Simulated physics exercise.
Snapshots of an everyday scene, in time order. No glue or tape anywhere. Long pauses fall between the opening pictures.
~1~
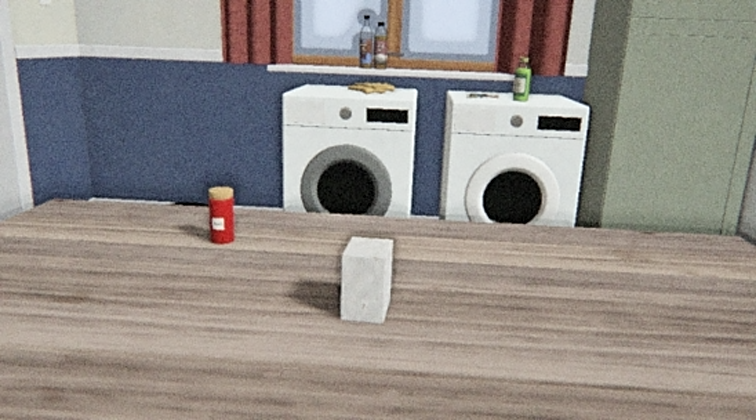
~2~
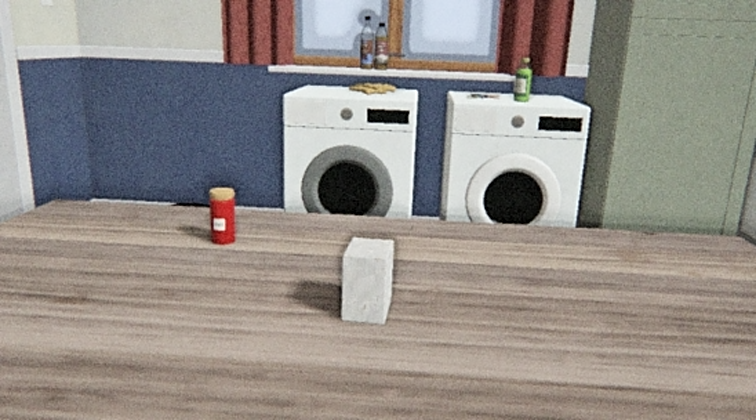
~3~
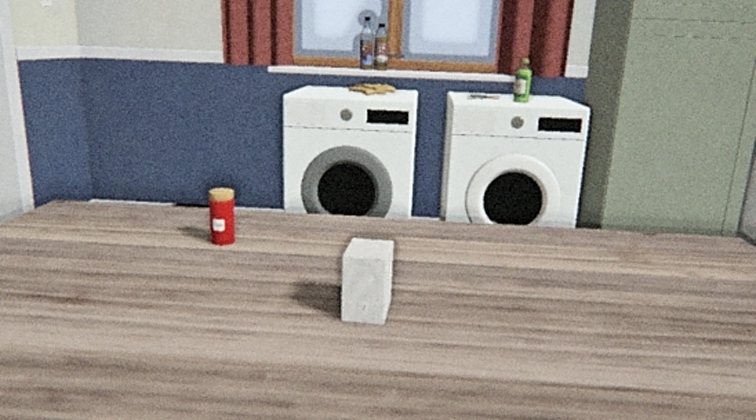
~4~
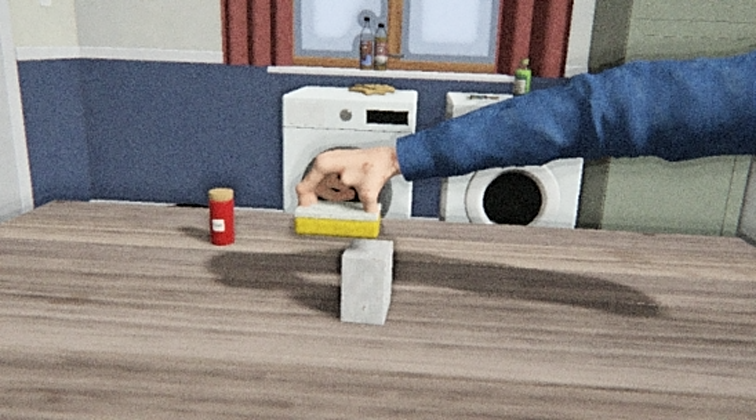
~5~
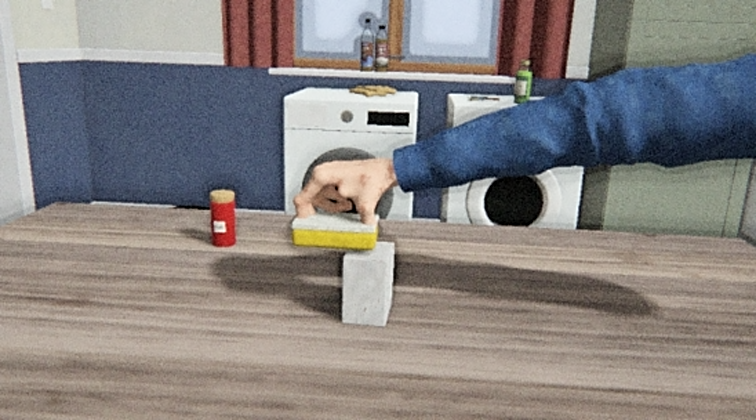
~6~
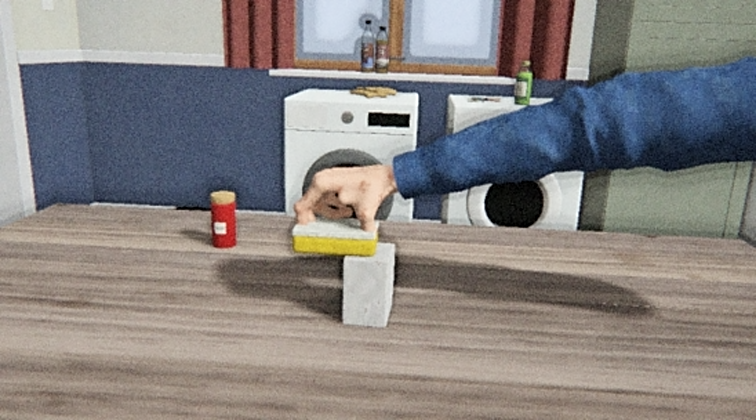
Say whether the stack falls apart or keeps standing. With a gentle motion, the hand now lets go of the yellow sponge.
Short answer: It's not safe.
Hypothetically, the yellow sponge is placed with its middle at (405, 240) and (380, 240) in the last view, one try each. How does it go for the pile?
The pile tips over in the first case, then in the second case it remains stable.
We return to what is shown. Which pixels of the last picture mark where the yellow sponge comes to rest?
I'd point to roughly (264, 298).
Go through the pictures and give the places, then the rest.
The last thing is not in view yet; white block (367, 279), in the first frame.
The last thing is not in view yet; white block (368, 280), in the second frame.
The last thing is not in view yet; white block (368, 281), in the third frame.
Coming down; yellow sponge (339, 219); white block (367, 281), in the fourth frame.
Coming down; yellow sponge (336, 230); white block (369, 282), in the fifth frame.
In place under the hand; yellow sponge (337, 237); white block (369, 283), in the sixth frame.
Then, 0.30 s past the last view, yellow sponge now fallen.
Then, 0.40 s past the last view, things are still on the move.
Then, 0.50 s past the last view, as before.
Finally, fallen, yellow sponge; the other 2 still in place. Final places as the last picture's camera would see them, yellow sponge near (264, 298). The pile loses its balance.
